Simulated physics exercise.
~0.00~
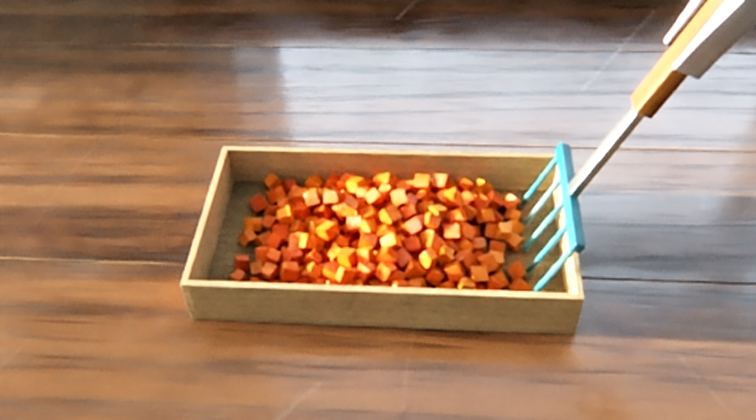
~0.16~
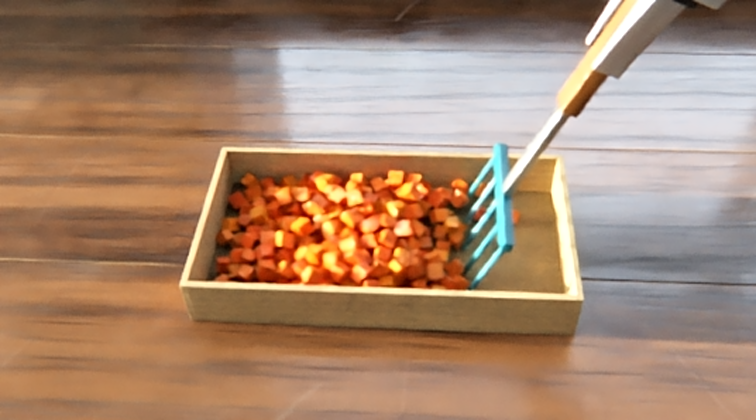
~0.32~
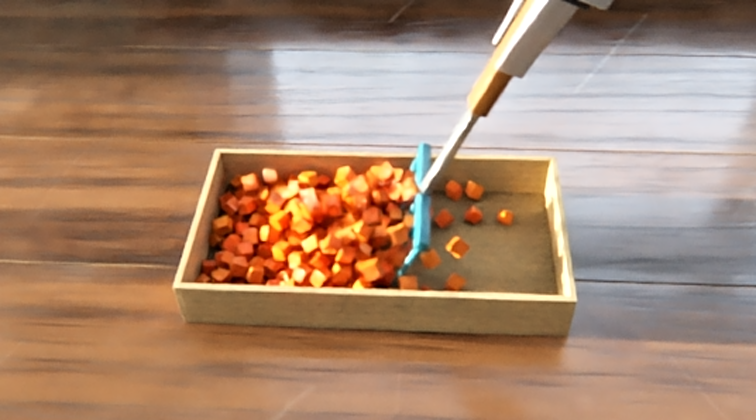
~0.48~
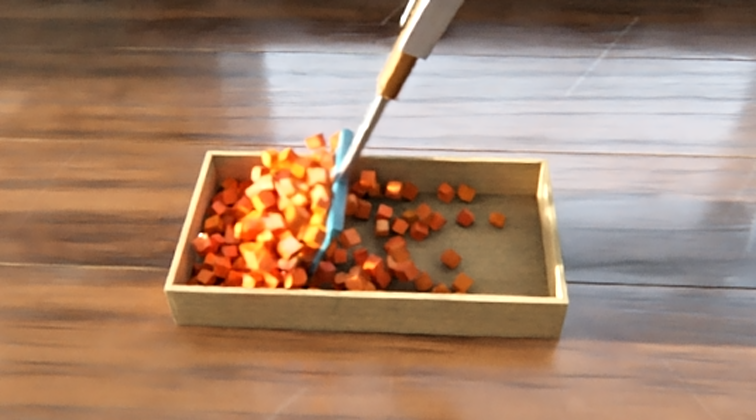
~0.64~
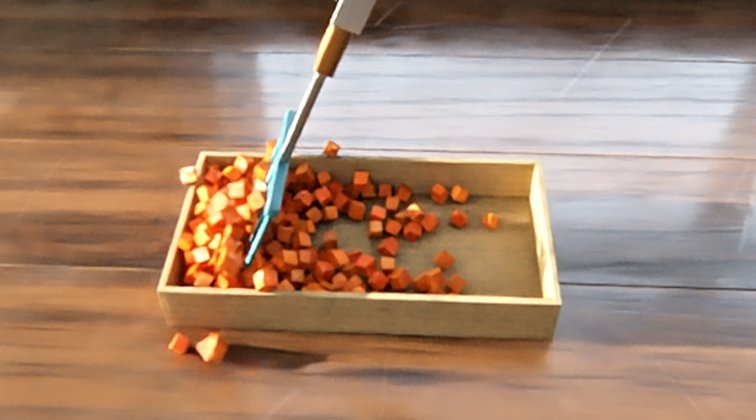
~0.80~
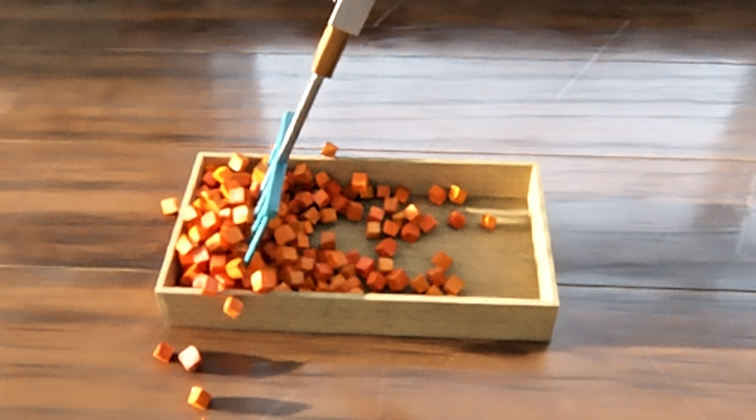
On a shiny wooden floor, a robotic arm dragged a blue rake leftward through a shallow wooden tray of orange cubes, heaping them at the left end until a few tumbled over the edge, while most stayed inside.
